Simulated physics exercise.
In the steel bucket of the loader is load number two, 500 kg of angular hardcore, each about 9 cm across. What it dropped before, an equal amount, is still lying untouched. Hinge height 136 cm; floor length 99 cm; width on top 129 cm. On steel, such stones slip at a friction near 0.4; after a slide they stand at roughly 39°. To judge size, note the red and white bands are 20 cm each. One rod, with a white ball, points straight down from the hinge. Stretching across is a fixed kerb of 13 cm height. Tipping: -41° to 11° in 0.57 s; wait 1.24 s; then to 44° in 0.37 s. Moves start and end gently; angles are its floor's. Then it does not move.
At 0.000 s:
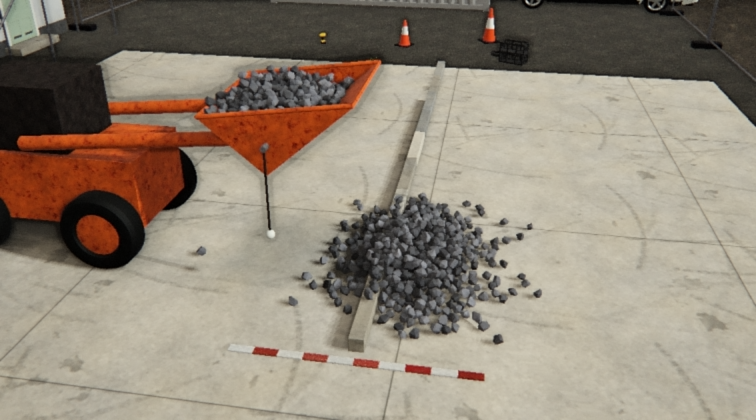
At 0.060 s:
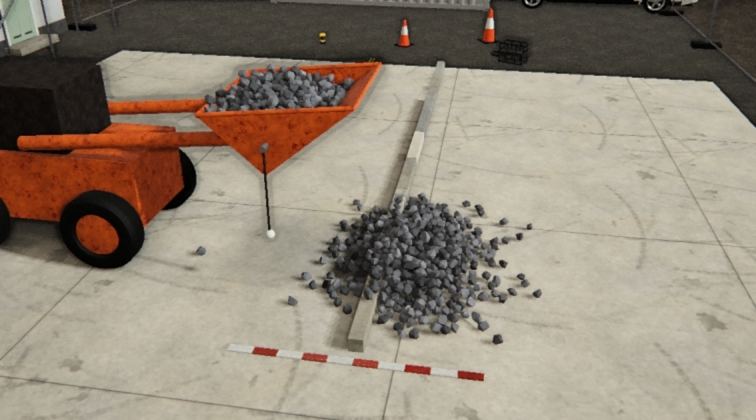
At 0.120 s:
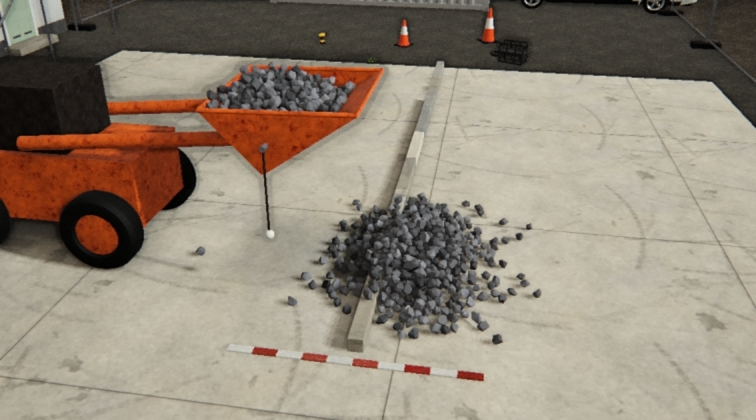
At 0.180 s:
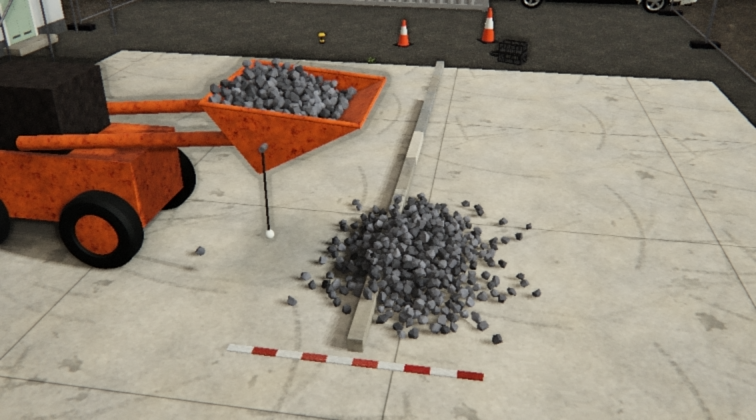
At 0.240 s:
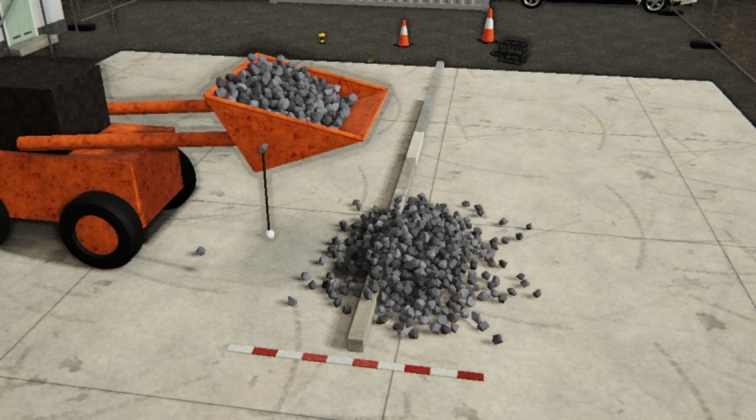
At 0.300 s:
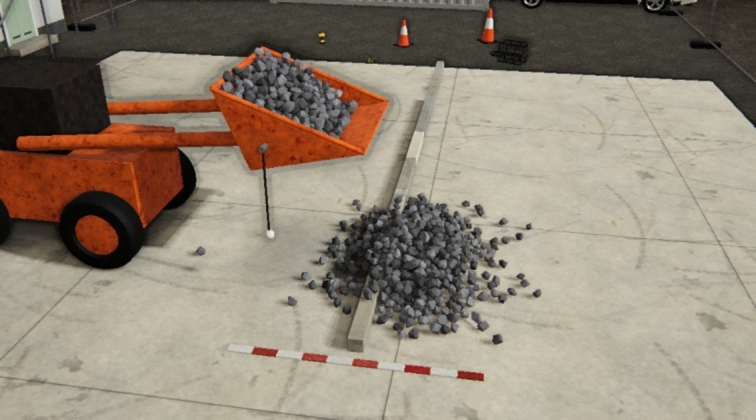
An orange loader with a black box on its back stands at the left of a pale concrete yard, seen from above by a still camera. Its raised bucket holds grey stones, while a similar heap lies across a long kerb near a red-and-white striped bar, with traffic cones behind. The bucket tilts steadily forward, its front lip lowering, and the stones shift inside it.
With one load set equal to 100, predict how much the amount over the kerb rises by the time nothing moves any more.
It rises by roughly 28 percent.
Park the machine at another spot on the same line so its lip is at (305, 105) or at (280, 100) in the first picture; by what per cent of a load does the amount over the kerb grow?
I'd guess close to 0 per cent first and close to 0 per cent second.
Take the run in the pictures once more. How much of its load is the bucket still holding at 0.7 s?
100 %.
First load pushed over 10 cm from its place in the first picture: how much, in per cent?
Estimate: 5 %, roughly.
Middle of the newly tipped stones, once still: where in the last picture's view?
In the last view, about pixel (369, 240).
After 0.4 s the floor is at 3°; in per cent of one load, 100 in the bucket, 23 on this side of the kerb, 77 over the kerb; the foremost stones are at (519, 257).
After 0.7 s the floor is at 11°; in per cent of one load, 100 in the bucket, 23 on this side of the kerb, 77 over the kerb; the foremost stones are at (519, 257).
After 2.6 s the floor is at 44°; in per cent of one load, 25 in the bucket, 88 on this side of the kerb, 87 over the kerb; the foremost stones are at (519, 257).
After 5.5 s the floor is at 44°; in per cent of one load, 0 in the bucket, 94 on this side of the kerb, 106 over the kerb; the foremost stones are at (521, 267). Net gain over the kerb, 28.
